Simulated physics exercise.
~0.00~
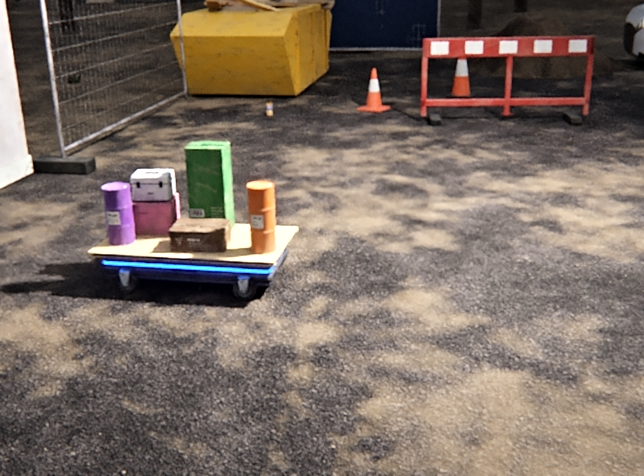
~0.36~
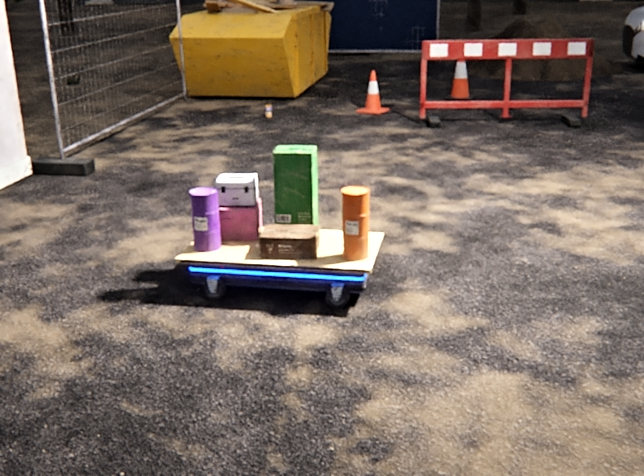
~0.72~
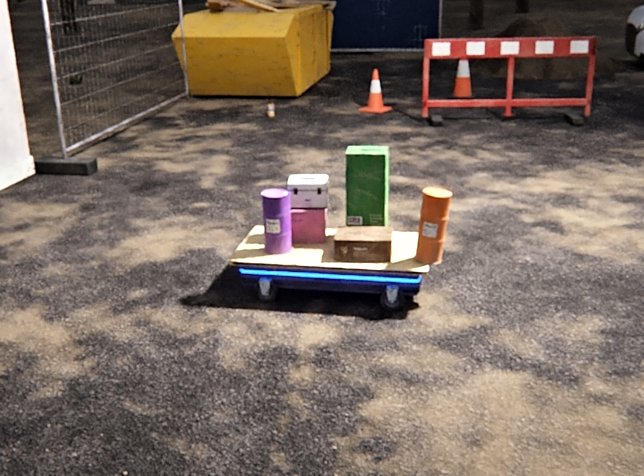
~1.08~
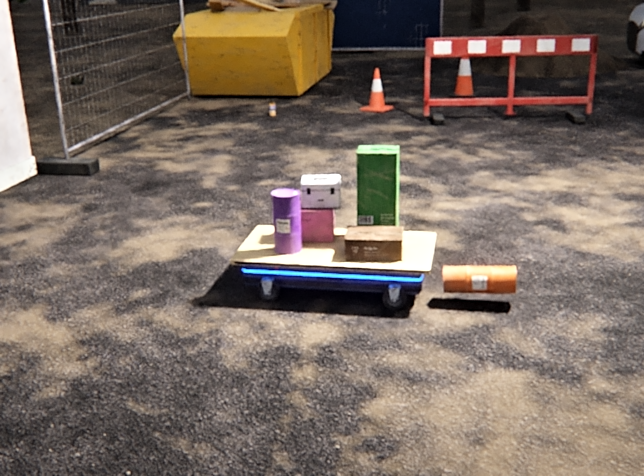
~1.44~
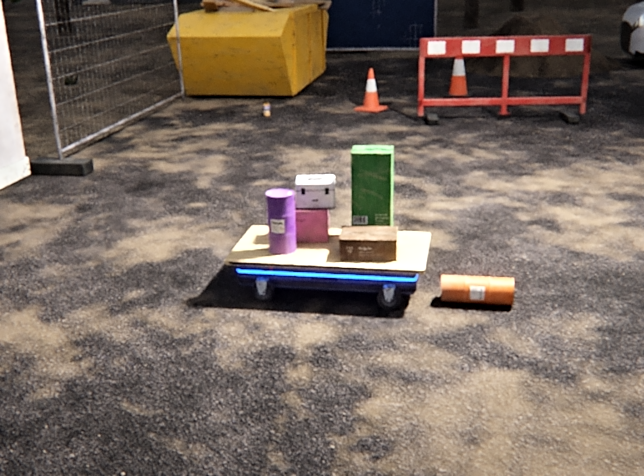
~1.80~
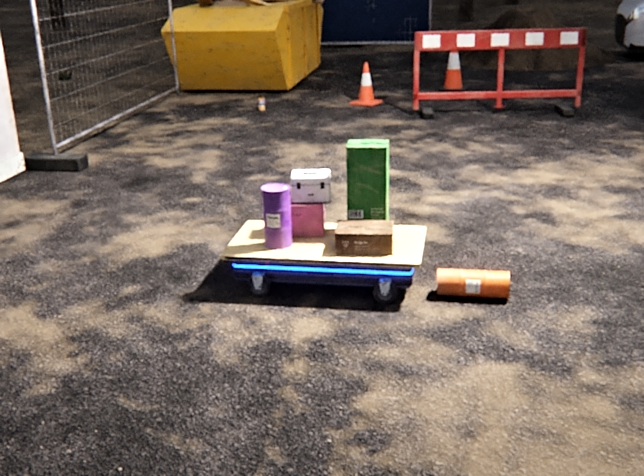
In a gravel yard, a loaded cart rolls right and stops, and an orange canister topples off.
